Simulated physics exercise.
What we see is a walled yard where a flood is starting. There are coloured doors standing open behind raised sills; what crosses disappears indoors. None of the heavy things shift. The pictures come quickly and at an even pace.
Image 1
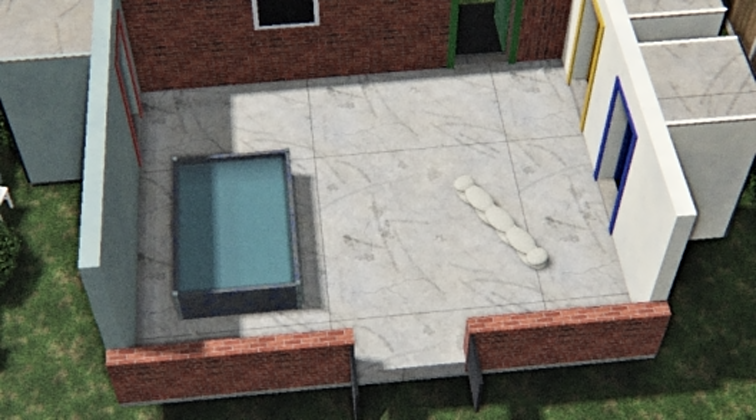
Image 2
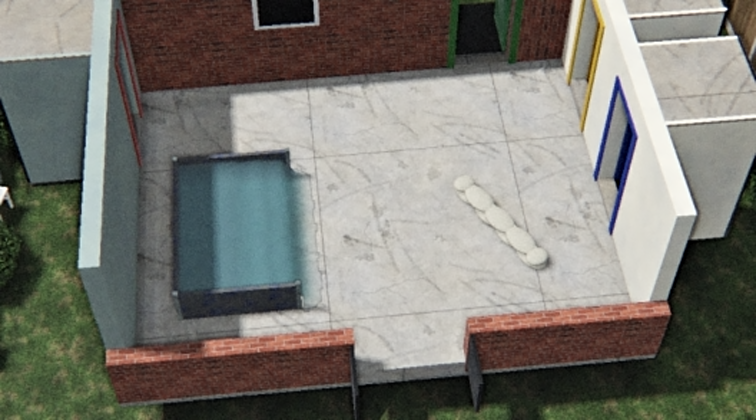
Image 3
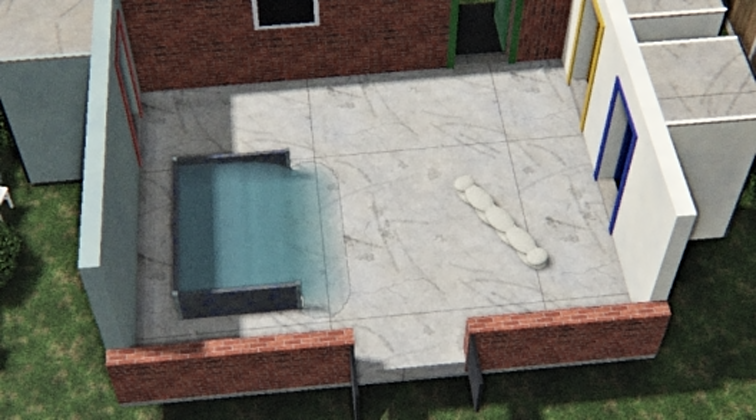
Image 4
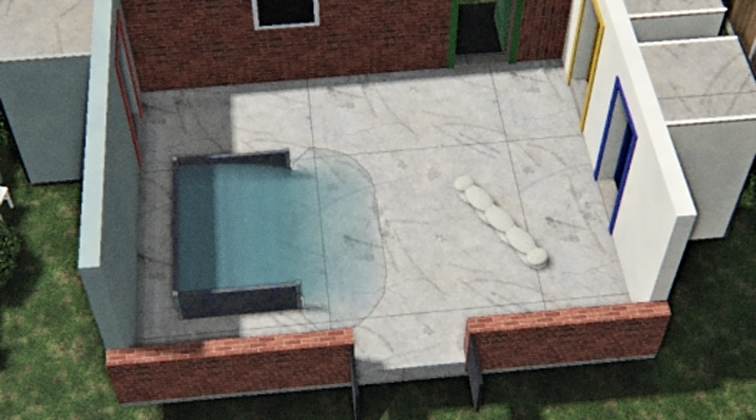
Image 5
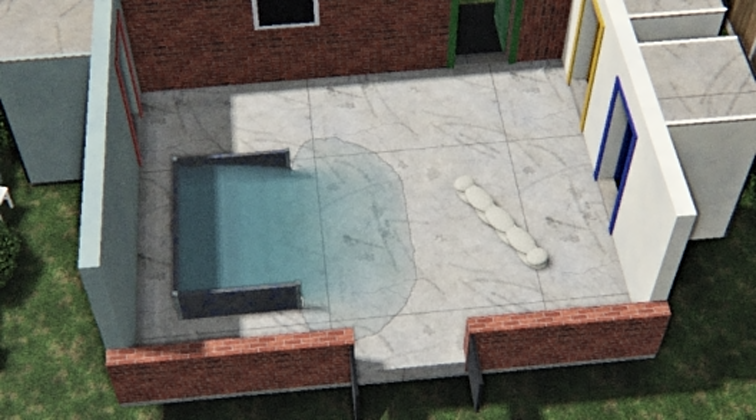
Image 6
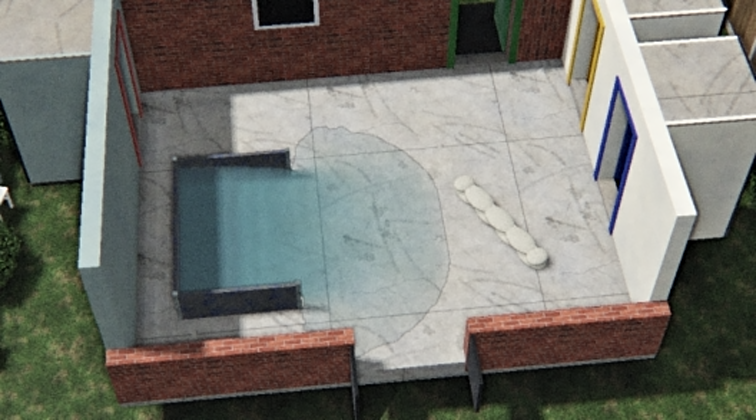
Water burst from the right side of a still tank in a walled yard and spread across the pale paved floor toward a row of whitish sandbags, widening into a shallow, rounded sheet.
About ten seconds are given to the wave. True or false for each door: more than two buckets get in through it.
The blue door: False; the green door: True; the red door: False; the yellow door: False.
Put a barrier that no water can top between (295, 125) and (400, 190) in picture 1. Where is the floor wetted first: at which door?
The door marked blue.
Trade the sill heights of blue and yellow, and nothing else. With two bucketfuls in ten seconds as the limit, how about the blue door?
My take: The blue door never reaches it.
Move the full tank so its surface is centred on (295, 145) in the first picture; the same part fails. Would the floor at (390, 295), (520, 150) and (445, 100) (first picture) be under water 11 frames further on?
In order: Untouched, submerged, submerged.
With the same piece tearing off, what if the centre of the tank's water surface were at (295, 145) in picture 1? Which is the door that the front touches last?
Last of all, the one in red.
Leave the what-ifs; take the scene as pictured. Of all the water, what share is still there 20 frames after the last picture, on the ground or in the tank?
Near 96 percent, give or take.
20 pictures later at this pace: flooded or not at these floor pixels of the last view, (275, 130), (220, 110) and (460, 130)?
In that order: Dry, no water, awash.
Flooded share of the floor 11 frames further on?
Around 55 in a hundred.
A moment on, water covers 40 % of the floor; the blue door not reached, the green door not reached, the red door not reached, the yellow door not reached.
Next, water covers 55 % of the floor; the blue door not reached, the green door not reached, the red door not reached, the yellow door wet at the sill, nothing in.
Then, water covers 65 % of the floor; the blue door wet at the sill, nothing in, the green door under two buckets in, the red door not reached, the yellow door wet at the sill, nothing in.
Later, water covers 70 % of the floor; the blue door under two buckets in, the green door over two buckets in, the red door not reached, the yellow door wet at the sill, nothing in.
In the end, water covers 95 % of the floor; the blue door under two buckets in, the green door far over two buckets in, the red door wet at the sill, nothing in, the yellow door wet at the sill, nothing in.
